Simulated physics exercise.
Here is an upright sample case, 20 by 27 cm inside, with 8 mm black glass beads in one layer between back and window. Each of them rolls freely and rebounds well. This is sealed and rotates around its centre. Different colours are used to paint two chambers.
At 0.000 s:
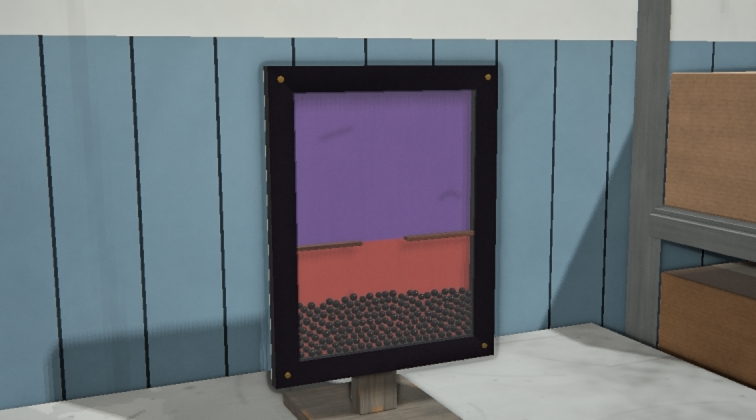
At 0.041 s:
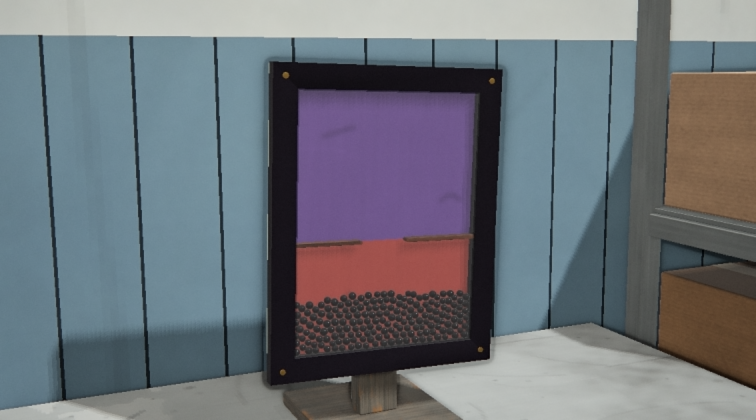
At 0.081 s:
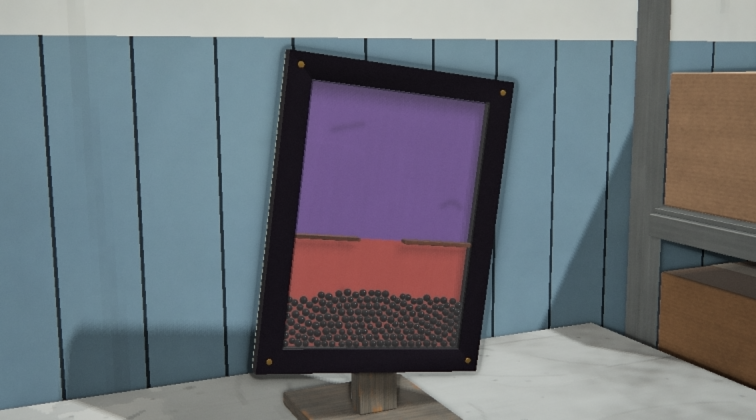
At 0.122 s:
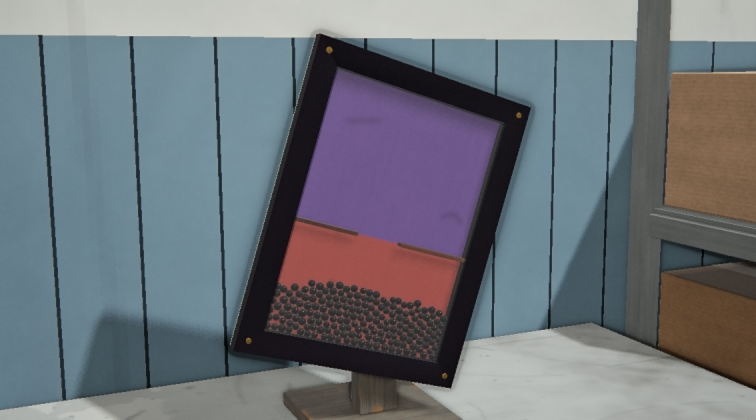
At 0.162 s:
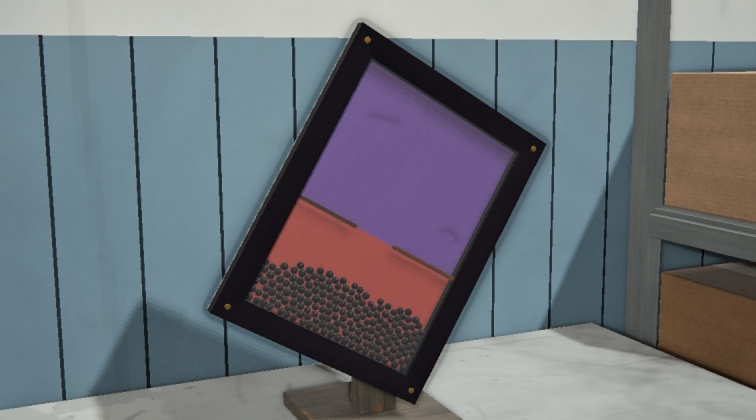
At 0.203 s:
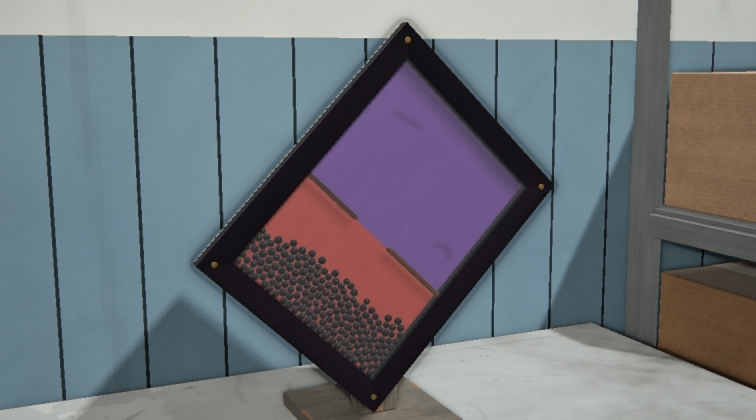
We see a dark-framed case with a purple chamber above a red one holding many small black beads; the case turns clockwise, slightly at first and then further, while the beads shift within the red chamber, their surface becoming slanted.
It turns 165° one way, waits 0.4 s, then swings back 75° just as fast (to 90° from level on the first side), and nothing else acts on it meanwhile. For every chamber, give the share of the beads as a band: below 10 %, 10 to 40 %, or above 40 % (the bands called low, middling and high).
Red chamber: 10 to 40 %; purple chamber: Above 40 %.
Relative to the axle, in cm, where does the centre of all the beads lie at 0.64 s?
Position estimate: Left 4 cm, above 3 cm.
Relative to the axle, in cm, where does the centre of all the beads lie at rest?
Offset approx. 2 cm right, 8 cm below.
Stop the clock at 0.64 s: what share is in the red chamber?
It works out at about 80 percent.
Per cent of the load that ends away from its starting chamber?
Moved: Close to 65 %.
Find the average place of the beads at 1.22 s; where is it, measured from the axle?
Offset approx. 1 cm right, 7 cm below.
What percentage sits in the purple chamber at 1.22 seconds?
About 65 % of the load.
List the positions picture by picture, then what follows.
The first picture shows level; about 190 beads; beads' middle (387, 320); highest (353, 297); red (386, 293), purple (385, 166).
The second picture shows turned 2° clockwise; beads' middle (384, 320); highest (352, 296).
The third picture shows turned 8° clockwise; beads' middle (376, 321); highest (321, 295); wall ends (290, 235) to (357, 239), (405, 242) to (471, 245).
The fourth picture shows turned 18° clockwise; beads' middle (361, 319); highest (278, 286).
The fifth picture shows turned 30° clockwise; beads' middle (343, 314); highest (266, 262).
The sixth picture shows turned 44° clockwise; beads' middle (325, 303); highest (262, 231); red (338, 278), purple (419, 179).
By 0.64 s, it stands 165° clockwise; the beads' middle is 4 cm left of and 3 cm above the centre; red 80 %, purple 20 %.
By 1.22 s, it stands 128° clockwise; the beads' middle is 1 cm right of and 7 cm below the centre; red 35 %, purple 65 %.
By 1.41 s, it stands 90° clockwise; the beads' middle is 4 cm right of and 5 cm below the centre; red 35 %, purple 65 %.
At rest by 2.3 s, it stands 90° clockwise; red 35 %, purple 65 %.
